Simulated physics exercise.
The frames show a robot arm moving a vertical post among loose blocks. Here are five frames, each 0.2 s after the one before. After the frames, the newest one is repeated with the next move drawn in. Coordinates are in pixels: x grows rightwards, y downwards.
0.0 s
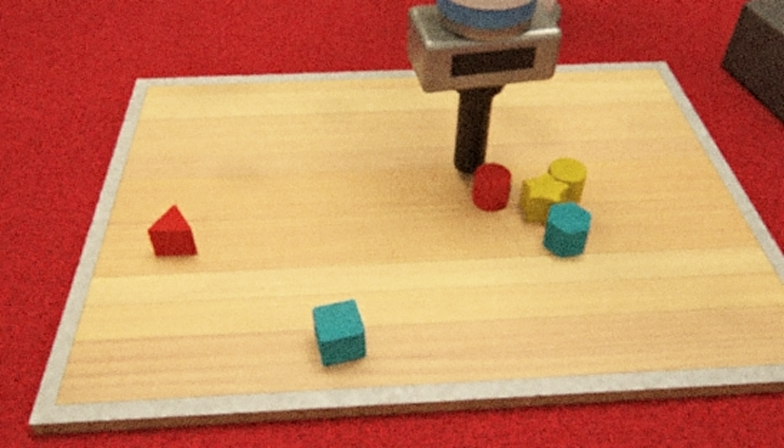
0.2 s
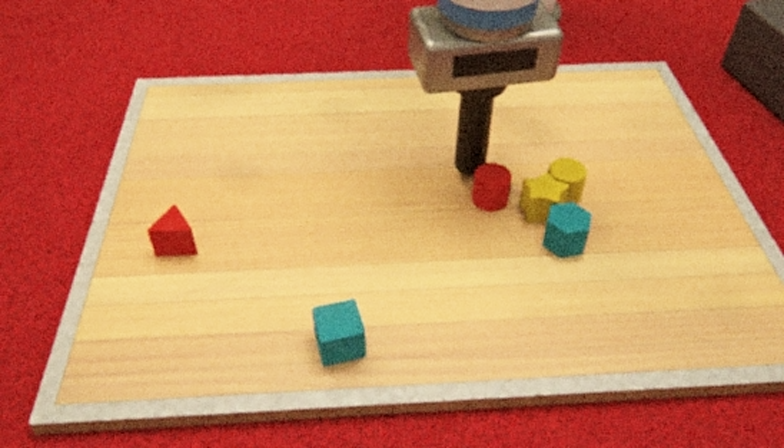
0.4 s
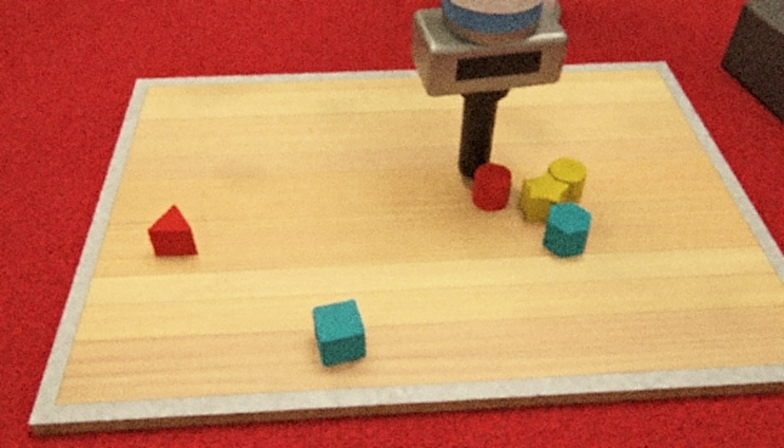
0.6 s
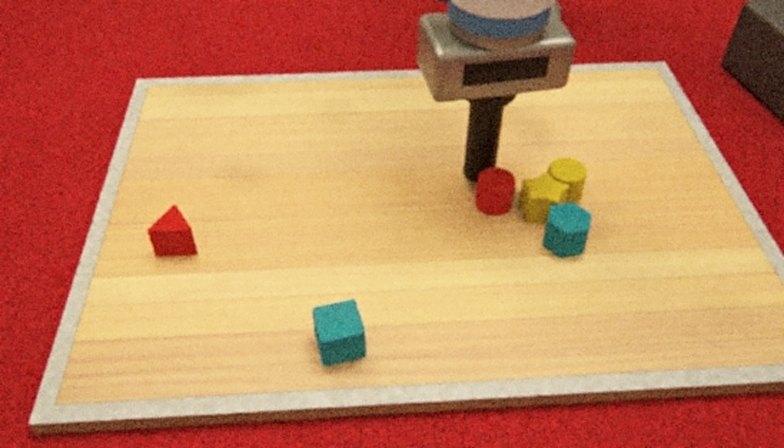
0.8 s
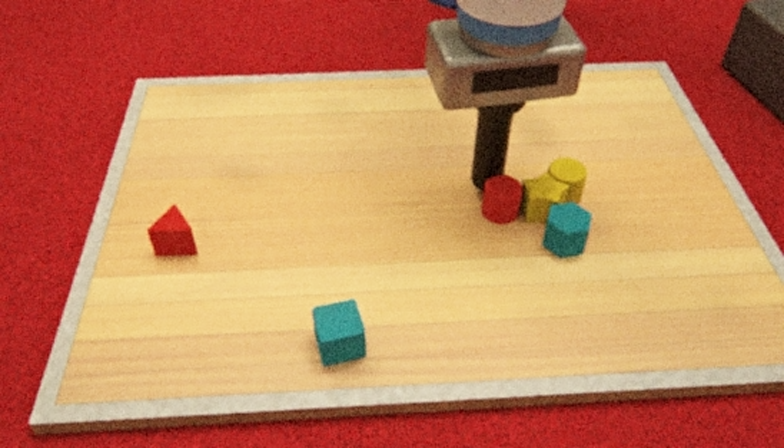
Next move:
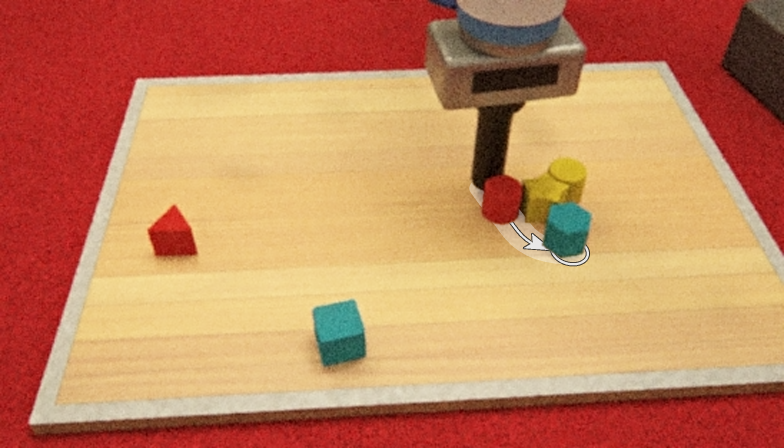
In the video, a robot arm's dark vertical post starts beside a red disc on a wooden board, then moves slightly right and toward the viewer, nudging the disc closer to a yellow star while the other blocks stay still.
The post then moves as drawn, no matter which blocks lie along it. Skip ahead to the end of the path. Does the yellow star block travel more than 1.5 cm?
No.
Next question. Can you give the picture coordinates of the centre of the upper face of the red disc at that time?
I'd place it at (542, 250), taking the centre of its top.
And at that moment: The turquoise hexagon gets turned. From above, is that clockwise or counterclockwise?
That block twists counter-clockwise.
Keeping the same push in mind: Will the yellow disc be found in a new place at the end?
I believe not.
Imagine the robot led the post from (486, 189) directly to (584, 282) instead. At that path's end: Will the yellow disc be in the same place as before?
Yes, that is what happens.
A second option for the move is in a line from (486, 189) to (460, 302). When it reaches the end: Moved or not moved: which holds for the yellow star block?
It stays.
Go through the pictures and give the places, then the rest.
The first frame shows post's lower end at (469, 165); red disc at (493, 174); yellow star block at (546, 186); yellow disc at (568, 169); turquoise hexagon at (570, 217).
The second frame shows post at (470, 166); blocks still.
The third frame shows post at (473, 169); blocks still.
The fourth frame shows post at (479, 175); red disc at (497, 178).
The fifth frame shows post at (487, 182); red disc at (504, 186); yellow star block at (546, 186); yellow disc at (568, 169); turquoise hexagon at (570, 217).
Drawn move, from (486, 189) via (505, 215) and (529, 241), ending at (570, 251).
What follows on the original path. One third of the way, post at (506, 208); red disc at (522, 215).
Two thirds of the way, post at (530, 234); red disc at (537, 244); yellow star block at (548, 188), turned 15° anticlockwise.
At the end, post at (572, 244); red disc at (542, 250); yellow star block at (548, 188), turned 15° anticlockwise; yellow disc still; turquoise hexagon at (612, 218), turned 40° anticlockwise.
